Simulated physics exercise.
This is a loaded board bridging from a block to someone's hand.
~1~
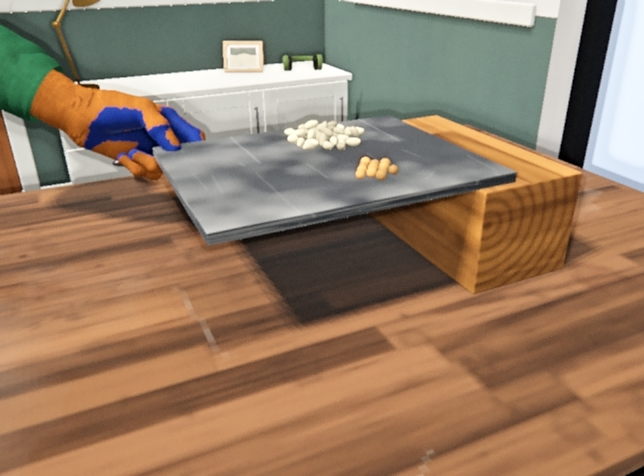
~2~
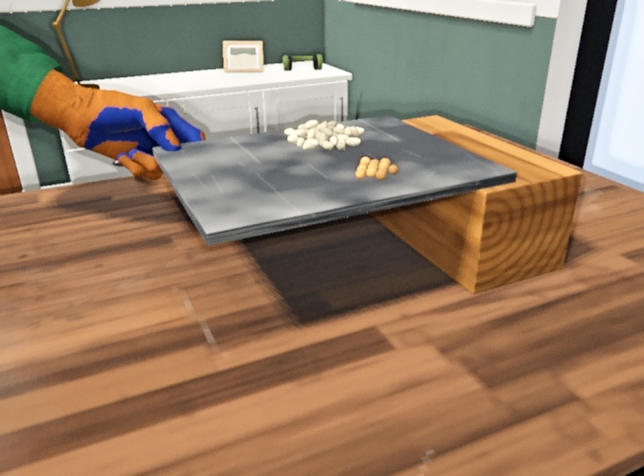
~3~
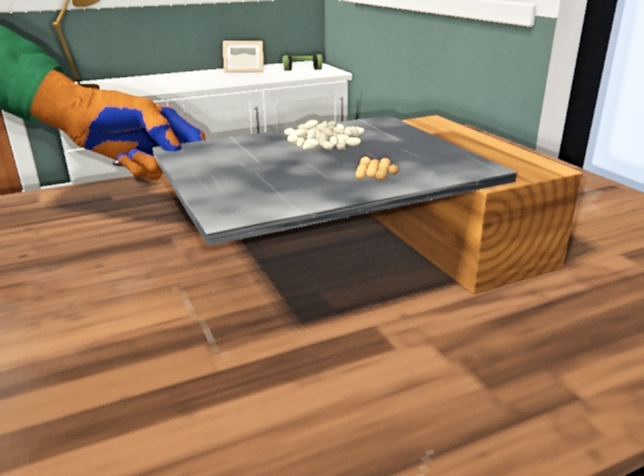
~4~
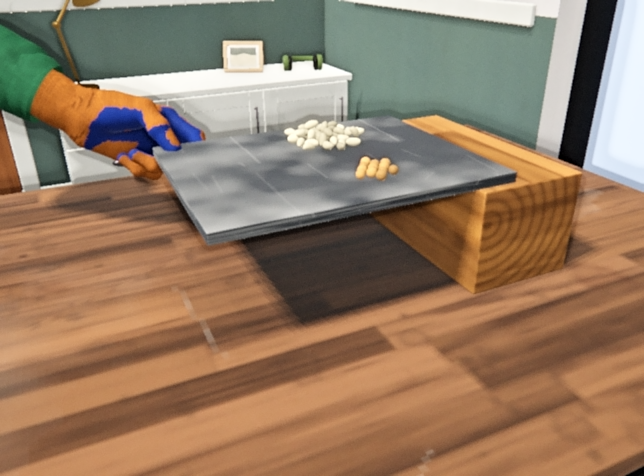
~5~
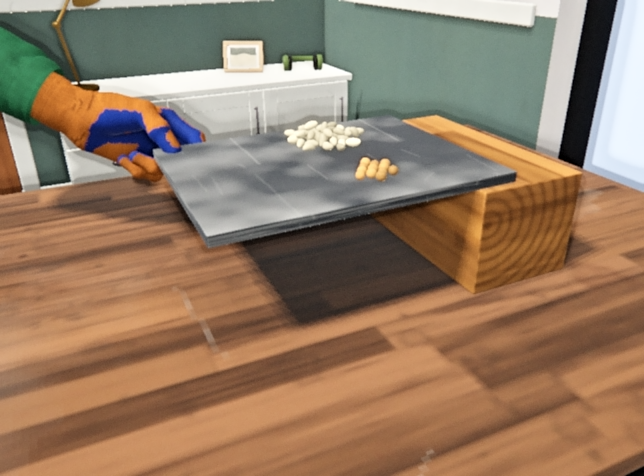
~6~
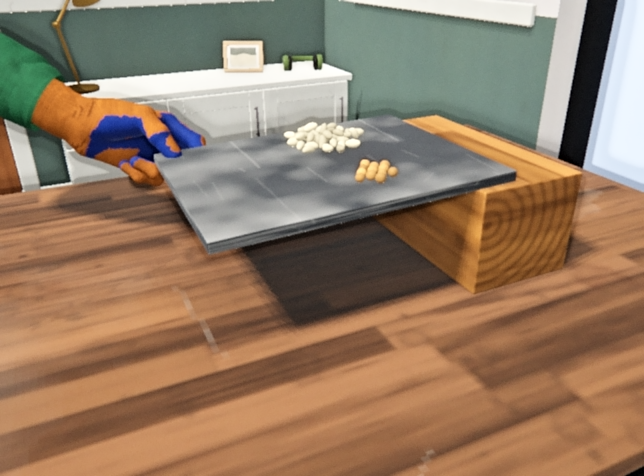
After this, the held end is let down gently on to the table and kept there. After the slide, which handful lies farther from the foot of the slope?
Farther out at the end: The near one.
Then, 0.28 s after the last picture, board sloping at 9°; near handful all still on the board; far handful all still on the board.
Then, 0.64 s after the last picture, board sloping at 20°; near handful all still on the board; far handful all still on the board.
Then, 1.03 s after the last picture, board resting at 26°; near handful mostly up to a board's length out; far handful nearly all still on the board.
By the end, board resting at 26°; near handful mostly more than two board lengths out, about a third gone off the table; far handful mostly at the foot of the board; the near handful has gone farther.
